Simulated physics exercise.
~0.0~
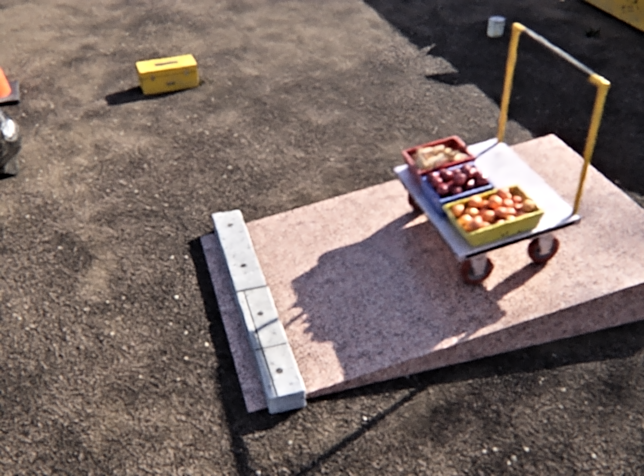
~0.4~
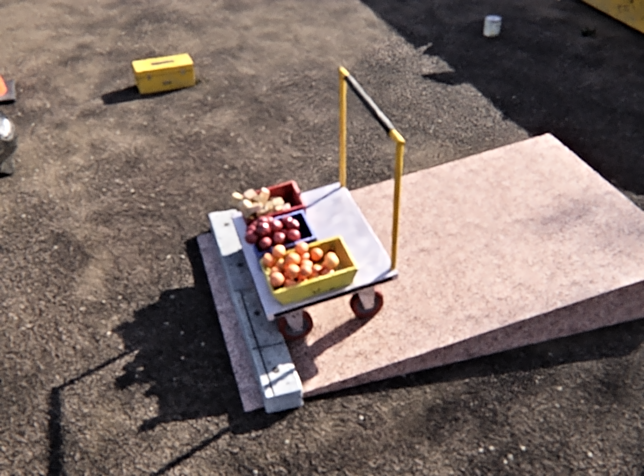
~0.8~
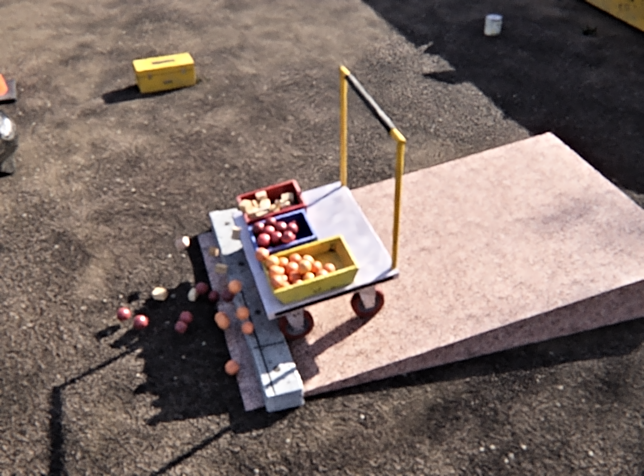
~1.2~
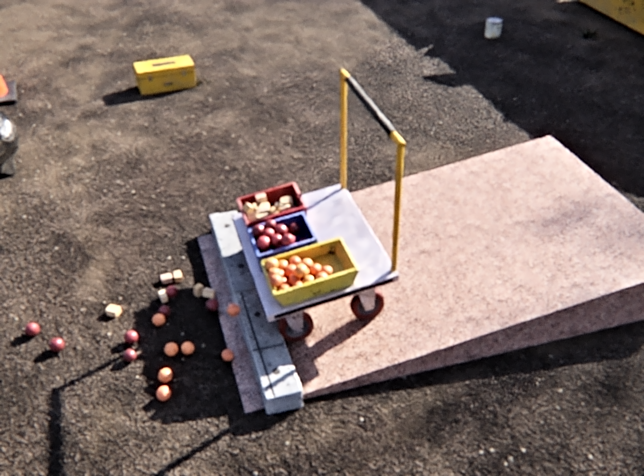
At the start, a flat trolley with a yellow handle stands on a pinkish ramp, carrying a yellow box of oranges, a blue box of dark red fruit and a red box of pale wooden pieces. It rolls down to the left towards a grey beam across the ramp's low end. There it stops upright, and the load surges towards the front of the boxes. Some oranges, red apples and wooden pieces spill over the beam onto the dark ground. They scatter to the left, while the trolley stays put with most of its load still aboard.
